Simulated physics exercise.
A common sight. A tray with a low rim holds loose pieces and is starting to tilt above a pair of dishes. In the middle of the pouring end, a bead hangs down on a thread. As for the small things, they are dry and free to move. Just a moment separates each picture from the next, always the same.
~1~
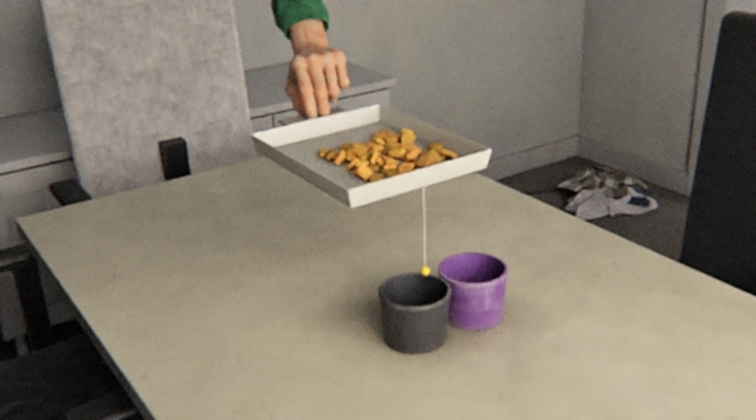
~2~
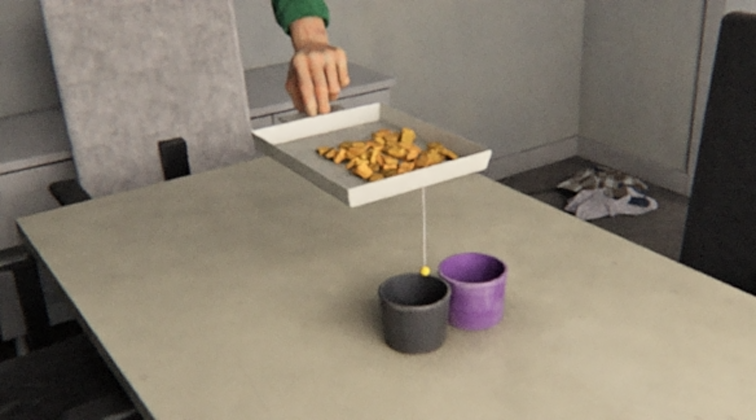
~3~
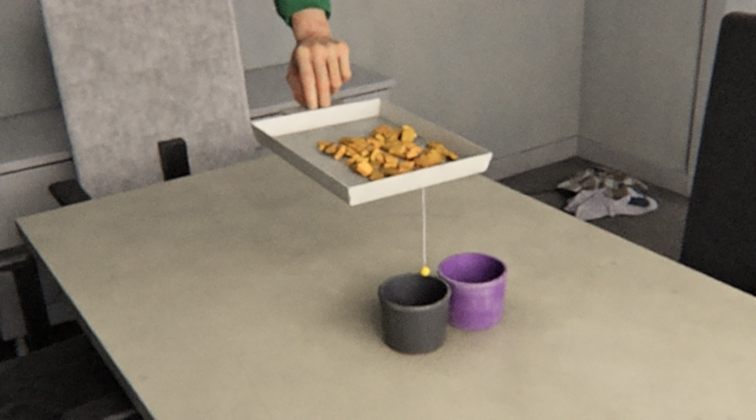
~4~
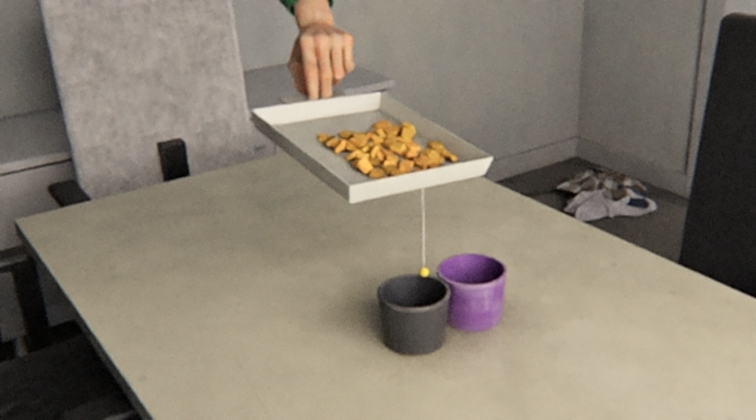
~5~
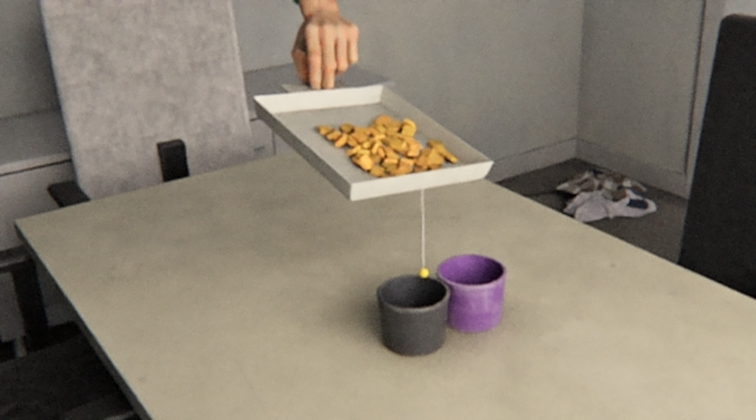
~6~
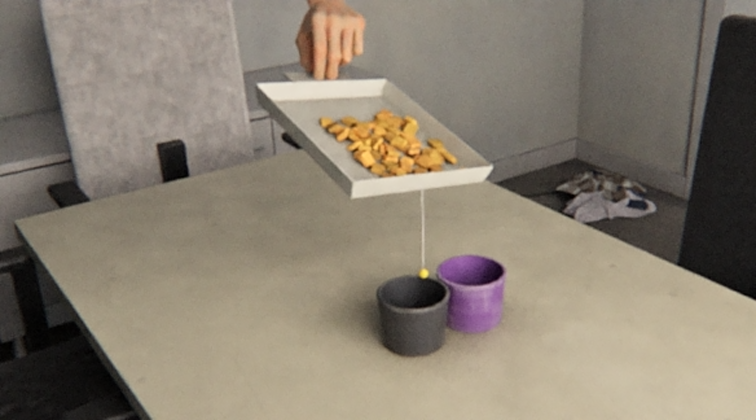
A hand gradually tipped a white tray of golden cereal pieces above a black dish and a purple one, raising the far end while a yellow bead hung nearly still from the near edge.
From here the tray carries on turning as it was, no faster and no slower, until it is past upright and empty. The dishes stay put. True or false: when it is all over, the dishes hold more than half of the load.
True.
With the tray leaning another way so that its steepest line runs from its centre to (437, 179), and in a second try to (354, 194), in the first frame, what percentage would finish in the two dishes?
Respectively close to 30 and 10 in a hundred.
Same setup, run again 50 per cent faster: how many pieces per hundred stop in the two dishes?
About 90 %.
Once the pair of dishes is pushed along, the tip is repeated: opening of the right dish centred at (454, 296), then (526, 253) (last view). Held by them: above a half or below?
Try 1: A minority of it. Try 2: A majority of it.
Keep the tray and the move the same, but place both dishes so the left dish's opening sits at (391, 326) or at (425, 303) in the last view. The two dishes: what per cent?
Approximately 0 percent, followed by approximately 50 percent.
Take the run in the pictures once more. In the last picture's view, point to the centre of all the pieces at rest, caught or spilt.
(478, 305).
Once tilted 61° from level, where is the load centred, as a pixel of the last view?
(437, 154).
Just after the last frame, tray tipped steeply; every one on the tray.
A moment on, tray tipped right over; the larger part on the tray; about a tenth in the right dish; just a few outside both; about a tenth in the air.
Further on, tray tipped past a quarter turn; the larger part in the right dish; roughly a quarter outside both.
When it is over, tray tipped past a quarter turn; not one in the left dish; the larger part in the right dish; roughly a quarter outside both.
